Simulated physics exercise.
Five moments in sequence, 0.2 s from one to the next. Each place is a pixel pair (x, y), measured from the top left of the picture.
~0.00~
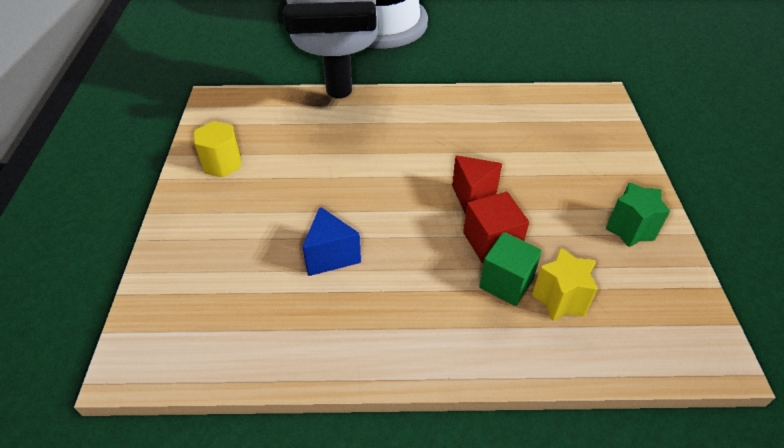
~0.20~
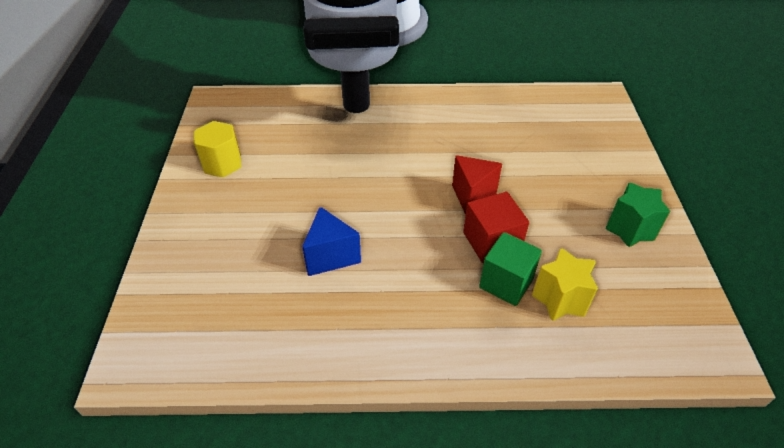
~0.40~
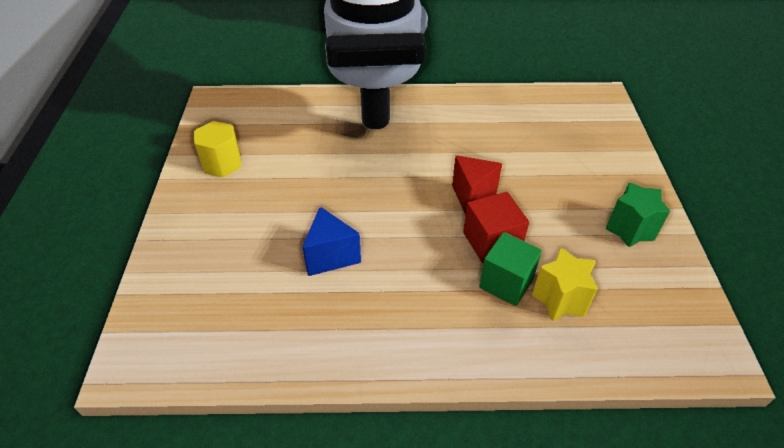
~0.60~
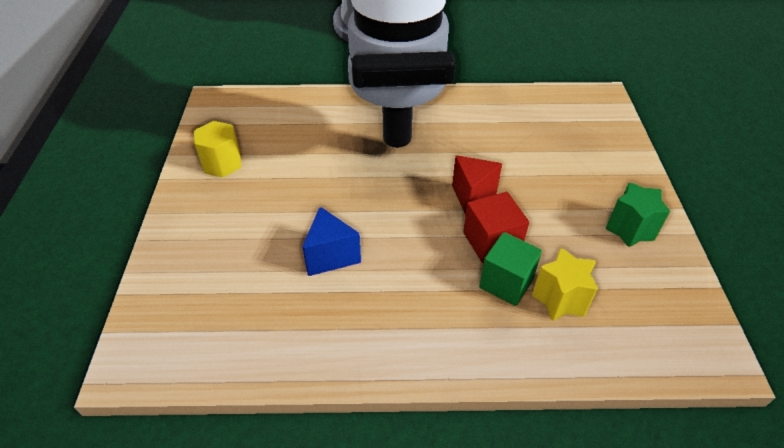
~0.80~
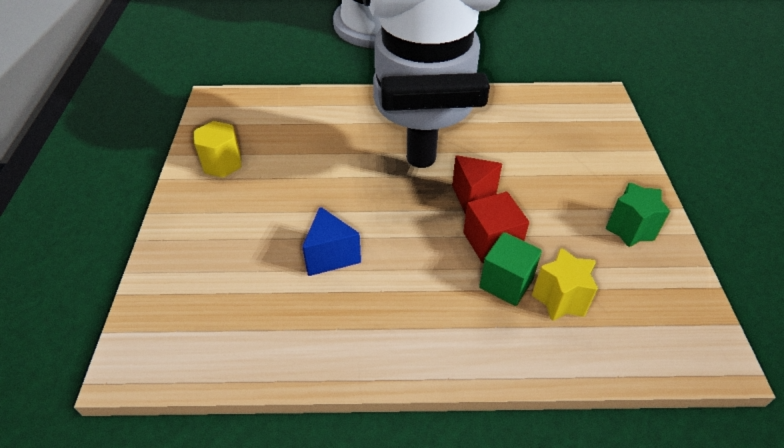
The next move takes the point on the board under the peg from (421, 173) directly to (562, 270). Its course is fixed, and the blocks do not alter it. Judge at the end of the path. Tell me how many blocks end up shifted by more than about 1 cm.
Answer: 3+.
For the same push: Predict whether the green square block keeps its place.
The result: It moves.
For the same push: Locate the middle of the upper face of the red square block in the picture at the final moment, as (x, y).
About (523, 250).
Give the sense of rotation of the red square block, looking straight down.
The turn is clockwise.
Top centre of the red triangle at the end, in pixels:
(523, 178)
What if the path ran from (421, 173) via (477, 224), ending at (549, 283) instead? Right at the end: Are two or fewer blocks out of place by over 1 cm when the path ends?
No, it doesn't check out.
What follows on the original path. One third of the way, peg (465, 189); red triangle (499, 174).
Two thirds of the way, peg (512, 222); red triangle (523, 178), turned 20° anticlockwise; red square block (512, 235), turned 40° clockwise; green square block (516, 273), turned 15° anticlockwise.
At the end, peg (567, 257); red triangle (523, 178), turned 20° anticlockwise; red square block (523, 250), turned 60° clockwise; green square block (510, 287); yellow star block (573, 274).
